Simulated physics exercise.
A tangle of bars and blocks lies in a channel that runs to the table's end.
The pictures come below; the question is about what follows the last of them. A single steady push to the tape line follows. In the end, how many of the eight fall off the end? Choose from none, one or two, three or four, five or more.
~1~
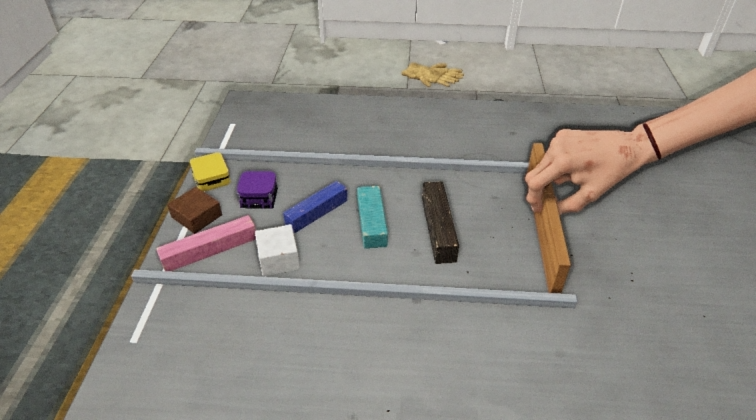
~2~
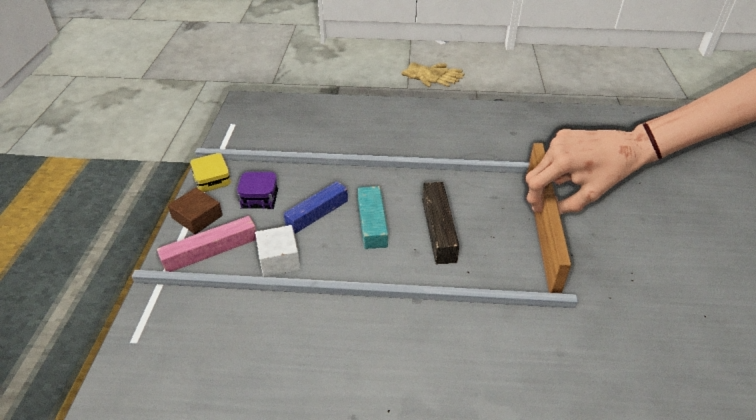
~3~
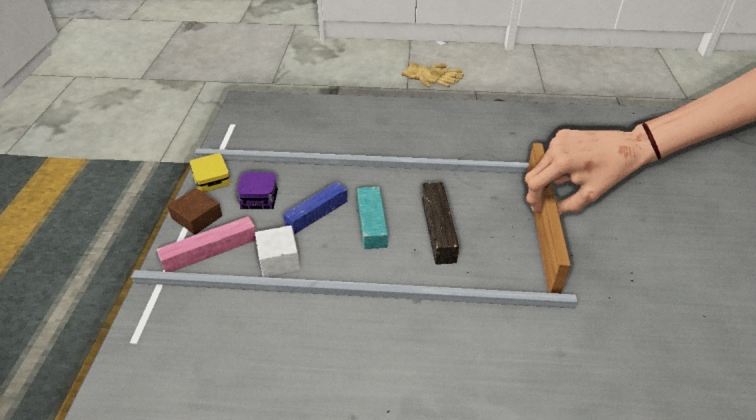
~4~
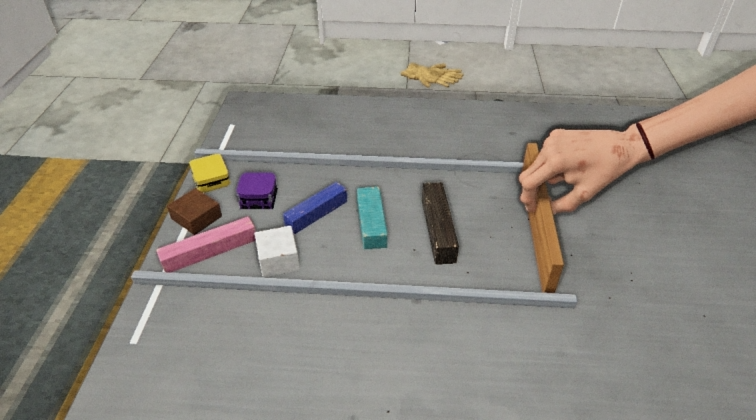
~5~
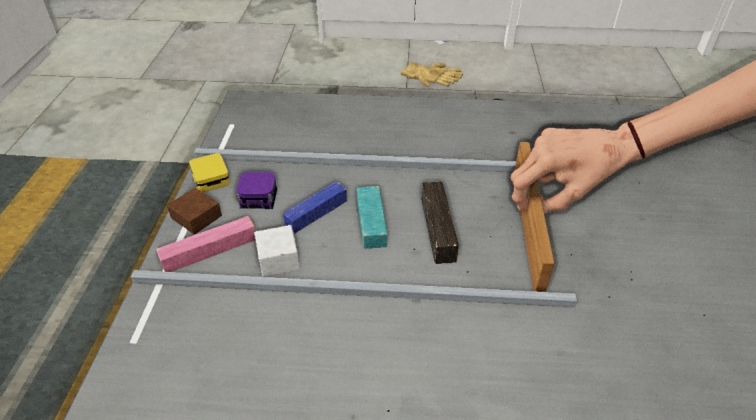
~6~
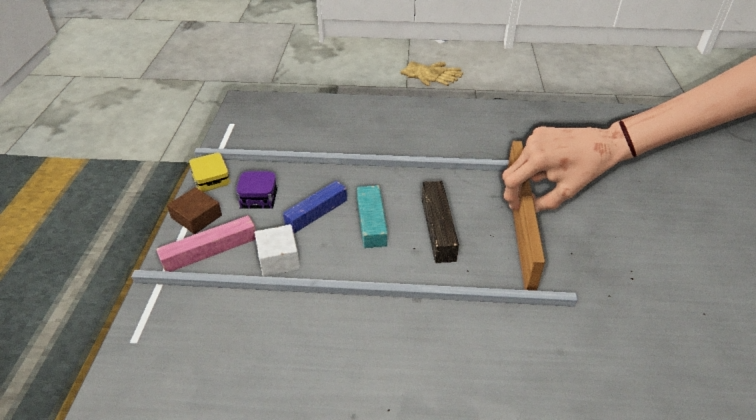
Final count: Five or more.
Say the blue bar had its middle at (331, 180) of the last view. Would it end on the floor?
It topples off.
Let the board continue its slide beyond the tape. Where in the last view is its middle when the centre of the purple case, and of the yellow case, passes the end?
(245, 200) and then (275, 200), give or take.
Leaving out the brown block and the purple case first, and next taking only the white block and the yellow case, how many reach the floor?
The counts: 4 and 5.
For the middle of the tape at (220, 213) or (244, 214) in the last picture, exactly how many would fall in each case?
Counts: 4, 2.
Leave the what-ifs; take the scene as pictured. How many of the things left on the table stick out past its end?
It's 1.
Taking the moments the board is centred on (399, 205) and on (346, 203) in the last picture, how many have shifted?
So 2, and at the other place 3.
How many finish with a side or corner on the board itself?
Counting them up gives 2.
A little later, none off yet; yellow case at rest near (210, 174); brown block at rest near (195, 210); pink bar at rest near (208, 244).
Next, none off yet; yellow case shifted a little near (196, 171); brown block at rest near (194, 211); pink bar shifted a little near (186, 244).
When it is over, the number that fall off is five or more; down, turquoise bar, blue bar, purple case, pink bar, brown block and yellow case.
